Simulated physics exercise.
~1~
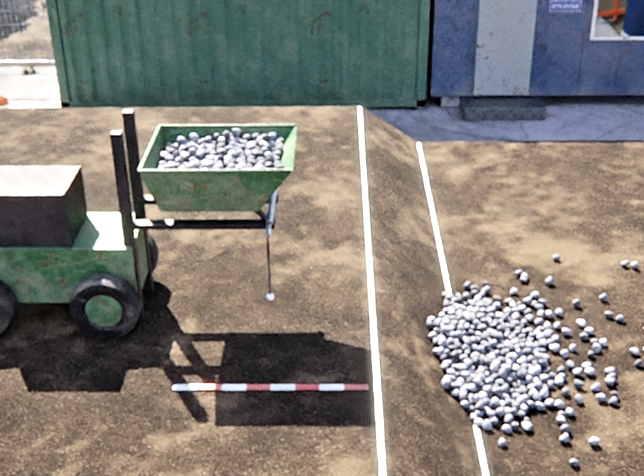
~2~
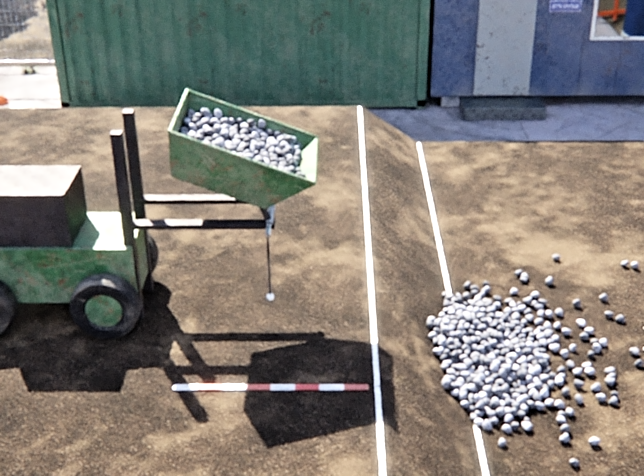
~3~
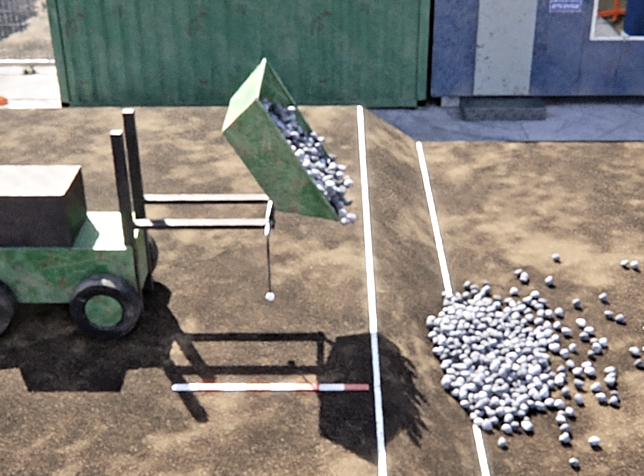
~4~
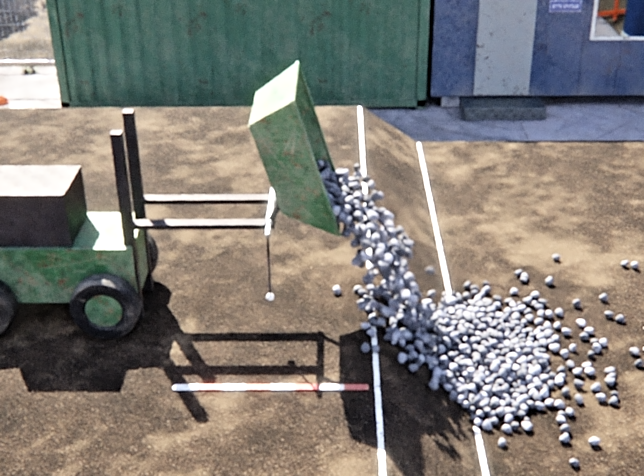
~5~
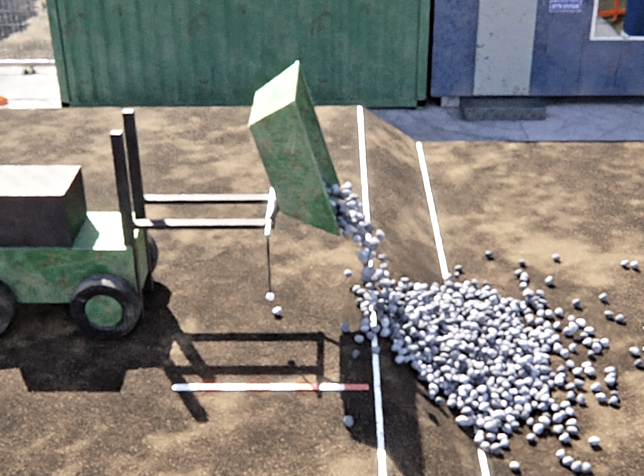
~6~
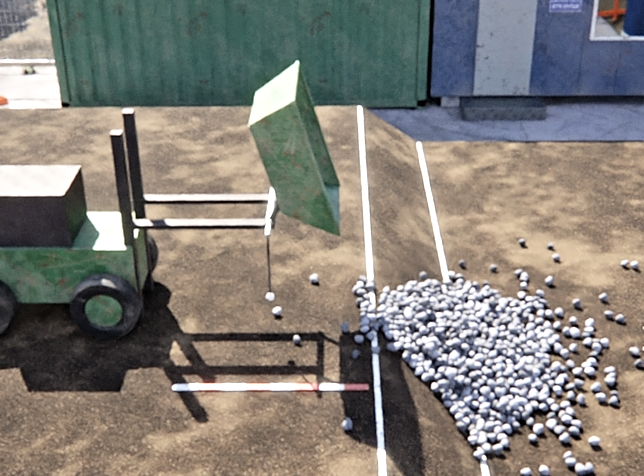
A green fork truck tipped its skip of rounded grey stones steeply to the right, and they poured down onto the bank, joining the pile already lying there. The skip ended up empty and still tilted, with a few strays scattered beneath it.
